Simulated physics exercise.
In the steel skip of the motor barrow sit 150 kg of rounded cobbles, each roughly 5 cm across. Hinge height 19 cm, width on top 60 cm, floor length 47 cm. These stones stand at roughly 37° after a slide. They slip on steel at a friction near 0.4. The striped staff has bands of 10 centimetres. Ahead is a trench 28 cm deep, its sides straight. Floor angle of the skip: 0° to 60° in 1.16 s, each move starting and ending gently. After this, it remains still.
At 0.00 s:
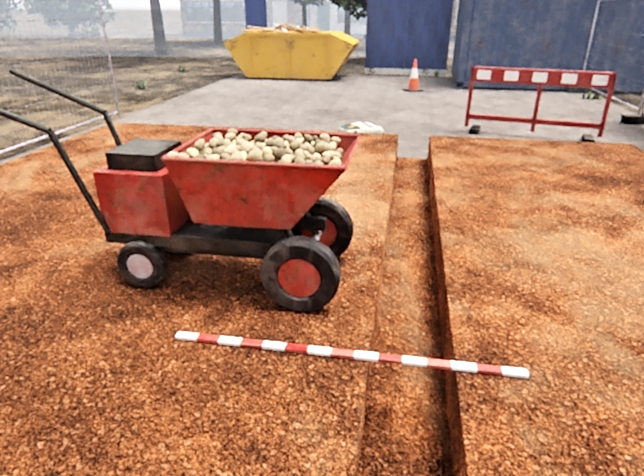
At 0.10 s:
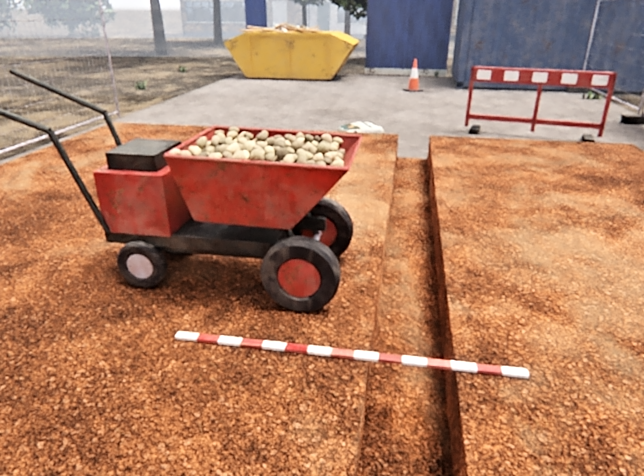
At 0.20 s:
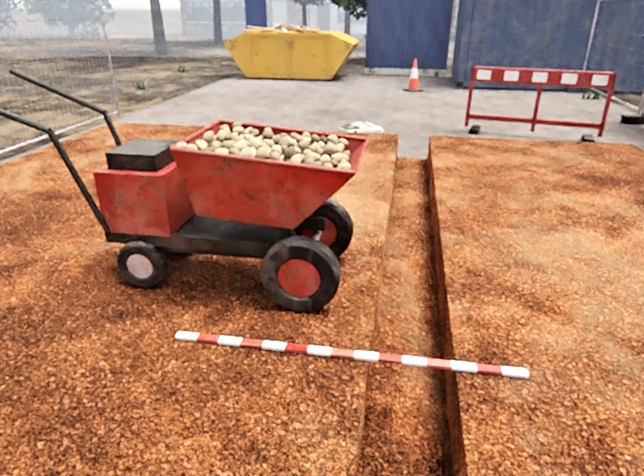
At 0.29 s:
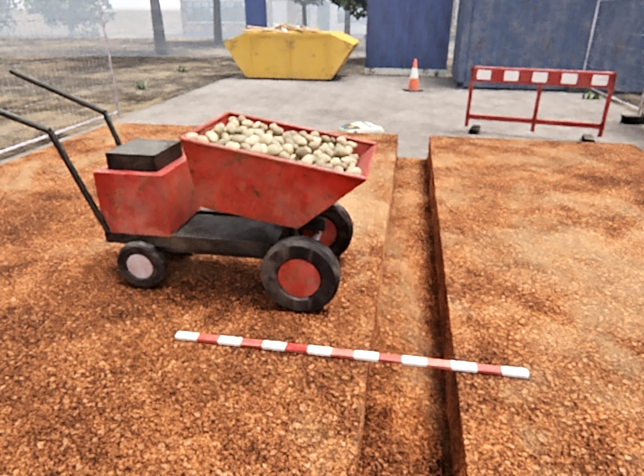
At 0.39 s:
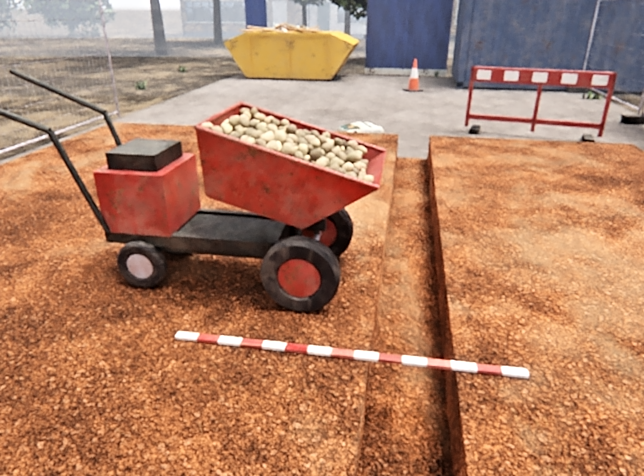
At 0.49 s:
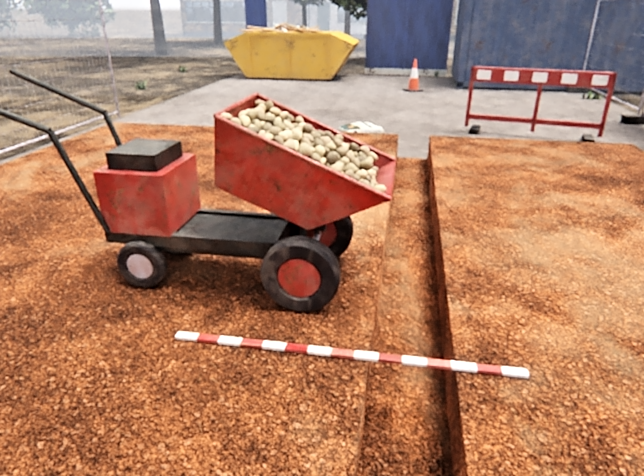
A red motor barrow stood on orange gravel beside a narrow trench, and its skip, heaped with rounded cobbles, slowly tilted down to the right, its back end rising while the wheels stayed still.
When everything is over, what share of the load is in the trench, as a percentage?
Close to 42 in a hundred.
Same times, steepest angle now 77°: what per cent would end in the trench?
Around 45 per cent would finish in the trench.
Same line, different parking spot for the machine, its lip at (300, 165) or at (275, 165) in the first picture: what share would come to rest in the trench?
Roughly 70 in a hundred, then 75 in a hundred.
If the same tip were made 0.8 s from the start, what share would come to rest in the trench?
It would be near 35 percent.
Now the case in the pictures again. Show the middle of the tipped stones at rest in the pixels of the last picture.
Their middle is at about (441, 308).
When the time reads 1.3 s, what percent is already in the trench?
Roughly 10 percent of the load.
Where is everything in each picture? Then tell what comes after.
In the first frame, the skip is at 0°, its lip at (345, 169); the top of the load is at (295, 142).
In the second frame, lip at (348, 170), floor tilted 1°, highest stones at (274, 140); the stones move at 0.2 m/s on average.
In the third frame, lip at (355, 173), floor tilted 5°, highest stones at (266, 137); the stones move at 0.4 m/s on average.
In the fourth frame, the skip is at 10°, its lip at (366, 179); the top of the load is at (240, 127); the stones move at 0.5 m/s on average.
In the fifth frame, lip at (378, 188), floor tilted 16°, highest stones at (246, 119); the stones move at 0.6 m/s on average.
In the sixth frame, the skip is at 23°, its lip at (391, 199); the top of the load is at (258, 112); the stones move at 0.7 m/s on average.
After 0.9 s the floor is at 51°; 100 % in the skip; the foremost stones are at (422, 218).
After 1.3 s the floor is at 60°; 78 % in the skip, 8 % in the trench, 13 % past the trench; the foremost stones are at (492, 287).
After 1.6 s the floor is at 60°; 53 % in the skip, 13 % in the trench, 35 % past the trench; the foremost stones are at (584, 298).
After 3.6 s the floor is at 60°; 22 % in the skip, 42 % in the trench, 36 % past the trench; the foremost stones are past the picture's edge.
